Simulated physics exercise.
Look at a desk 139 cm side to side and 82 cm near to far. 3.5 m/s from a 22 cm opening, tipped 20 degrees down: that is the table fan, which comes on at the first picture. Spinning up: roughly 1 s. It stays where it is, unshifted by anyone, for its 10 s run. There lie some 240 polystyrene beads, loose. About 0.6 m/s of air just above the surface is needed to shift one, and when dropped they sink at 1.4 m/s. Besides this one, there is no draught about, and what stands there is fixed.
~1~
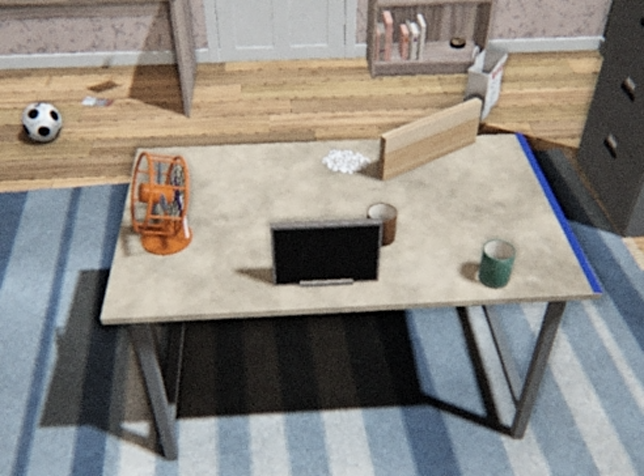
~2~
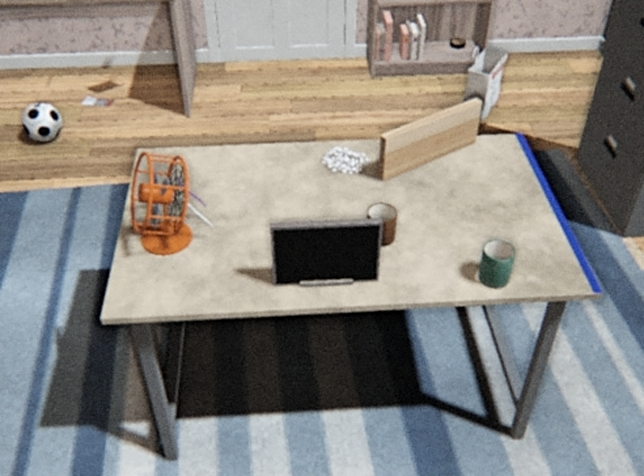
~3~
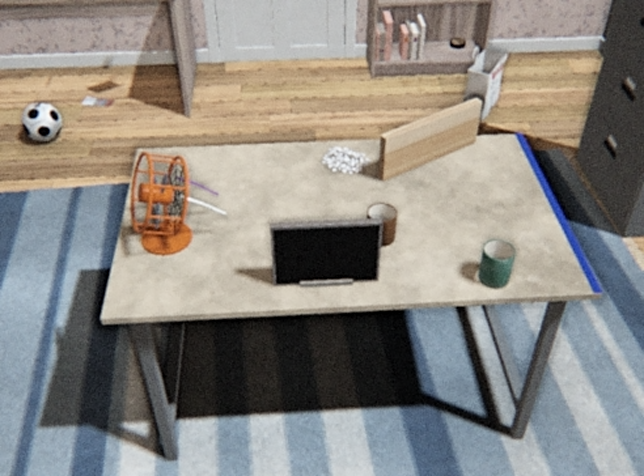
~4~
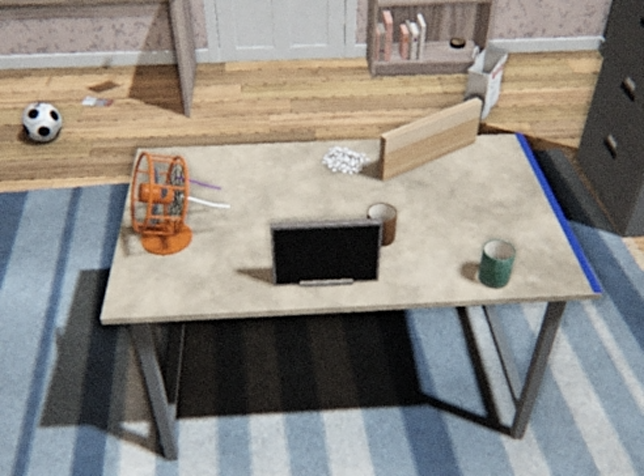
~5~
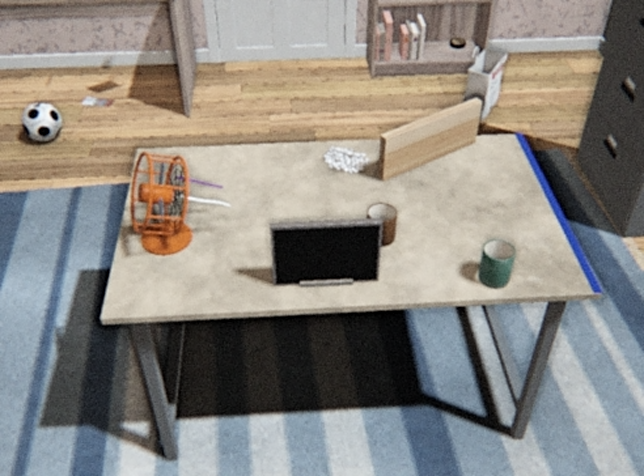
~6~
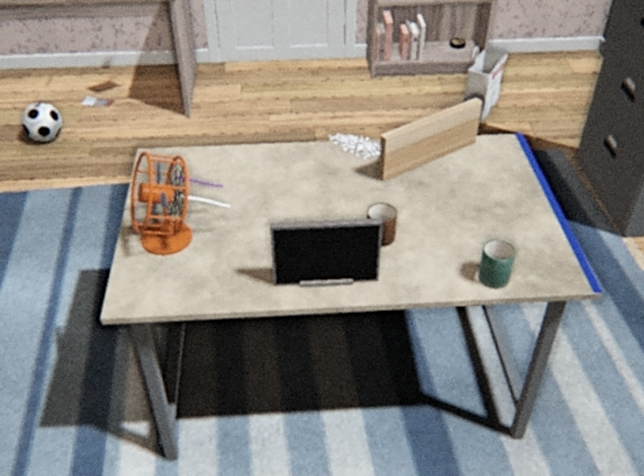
In this clip, an orange table fan on a desk runs, its pale streamers lifting and blowing rightward, while a monitor, mugs and board stay still; later, the pile of small white beads spreads and shifts slightly right toward the board.
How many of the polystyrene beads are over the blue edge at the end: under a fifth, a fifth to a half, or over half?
Over the blue edge: Below one fifth.
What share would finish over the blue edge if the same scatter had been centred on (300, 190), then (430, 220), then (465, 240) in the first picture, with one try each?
Taking the three spots in order, you'd get around 0 percent, 100 percent and 100 percent.
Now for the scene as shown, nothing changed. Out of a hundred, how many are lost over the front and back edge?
0 % front, 100 % back.
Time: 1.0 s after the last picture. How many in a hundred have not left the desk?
Some 0 percent are still there.
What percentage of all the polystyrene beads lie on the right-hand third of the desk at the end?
Share at the end: Close to 0 %.
Then, 1.0 s after the last picture, 0 % are on the move or not yet settled, 0 % are over the blue edge.
Then, 2.2 s after the last picture, 0 % are on the move or not yet settled, 0 % are over the blue edge.
Then, 4.6 s after the last picture, 0 % are on the move or not yet settled, 0 % are over the blue edge.
Then, 9.1 s after the last picture, at the end, 0 % are over the blue edge.
